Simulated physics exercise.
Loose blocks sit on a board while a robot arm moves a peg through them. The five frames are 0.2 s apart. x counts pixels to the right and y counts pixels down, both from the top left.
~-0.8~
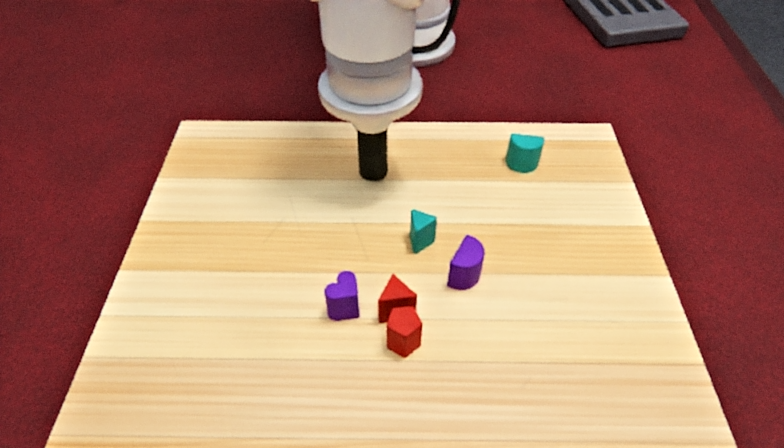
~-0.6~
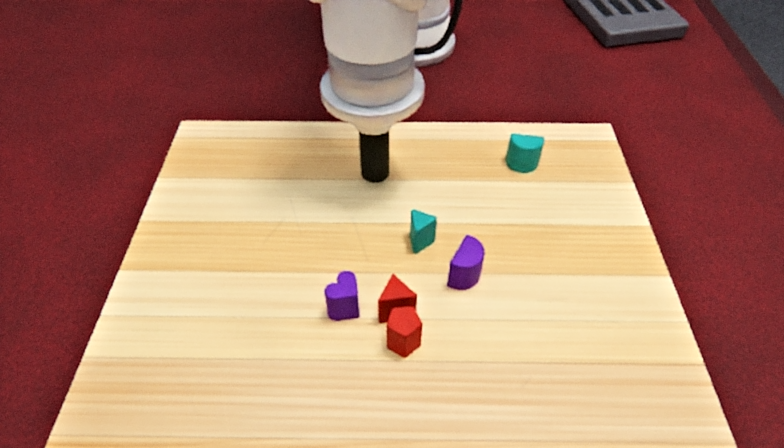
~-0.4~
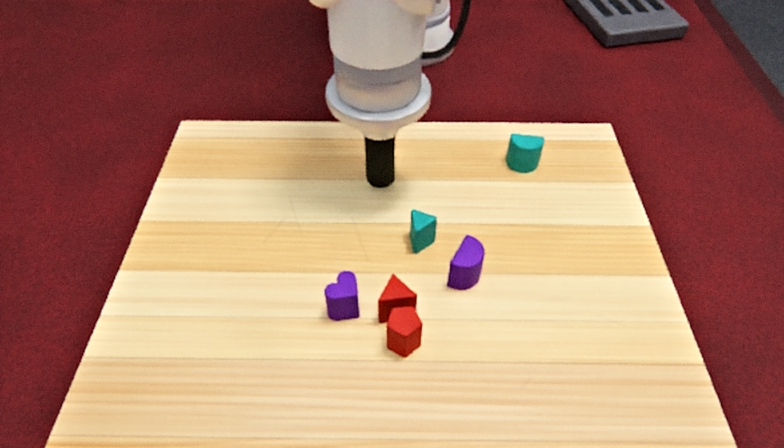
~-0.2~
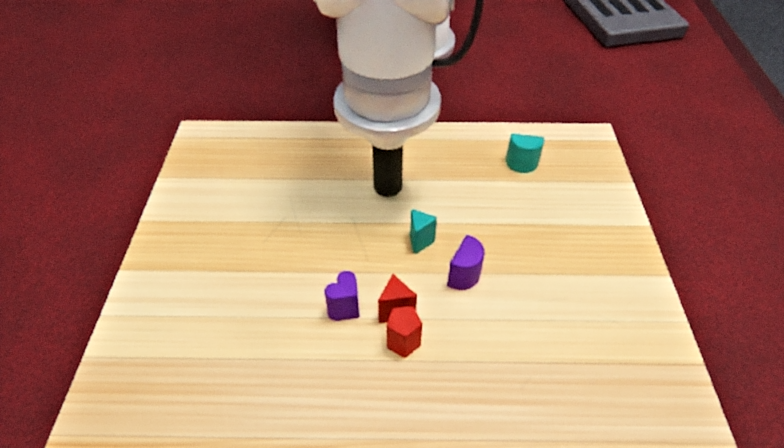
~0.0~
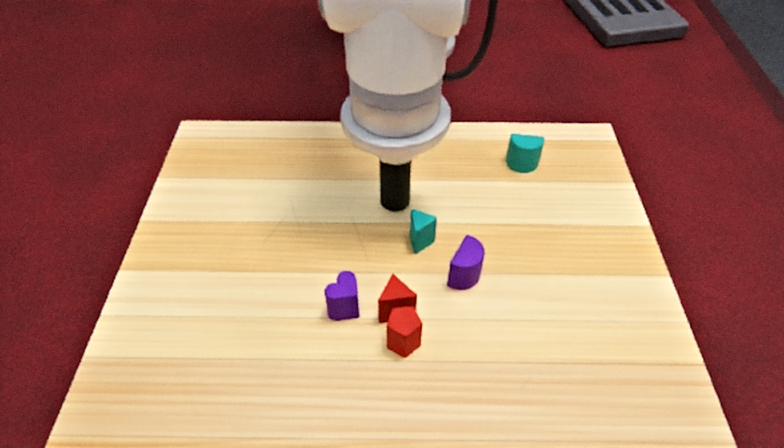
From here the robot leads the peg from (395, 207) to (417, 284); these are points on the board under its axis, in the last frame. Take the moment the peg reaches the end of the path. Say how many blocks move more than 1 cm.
1.
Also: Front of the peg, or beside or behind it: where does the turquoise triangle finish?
I believe the turquoise triangle loses its place ahead of the peg and slips off.
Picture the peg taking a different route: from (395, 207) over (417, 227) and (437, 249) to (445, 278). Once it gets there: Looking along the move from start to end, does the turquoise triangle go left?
No, I don't think so.
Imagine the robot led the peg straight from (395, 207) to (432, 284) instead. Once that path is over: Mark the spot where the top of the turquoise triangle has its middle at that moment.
The top centre is at (462, 265).
What follows on the original path. One third of the way, peg at (402, 227); turquoise triangle at (427, 225), turned 15° anticlockwise.
Two thirds of the way, peg at (409, 251); turquoise triangle at (440, 237), turned 75° anticlockwise.
At the end, peg at (417, 278); red triangle unmoved; turquoise triangle at (441, 244), turned 125° anticlockwise.
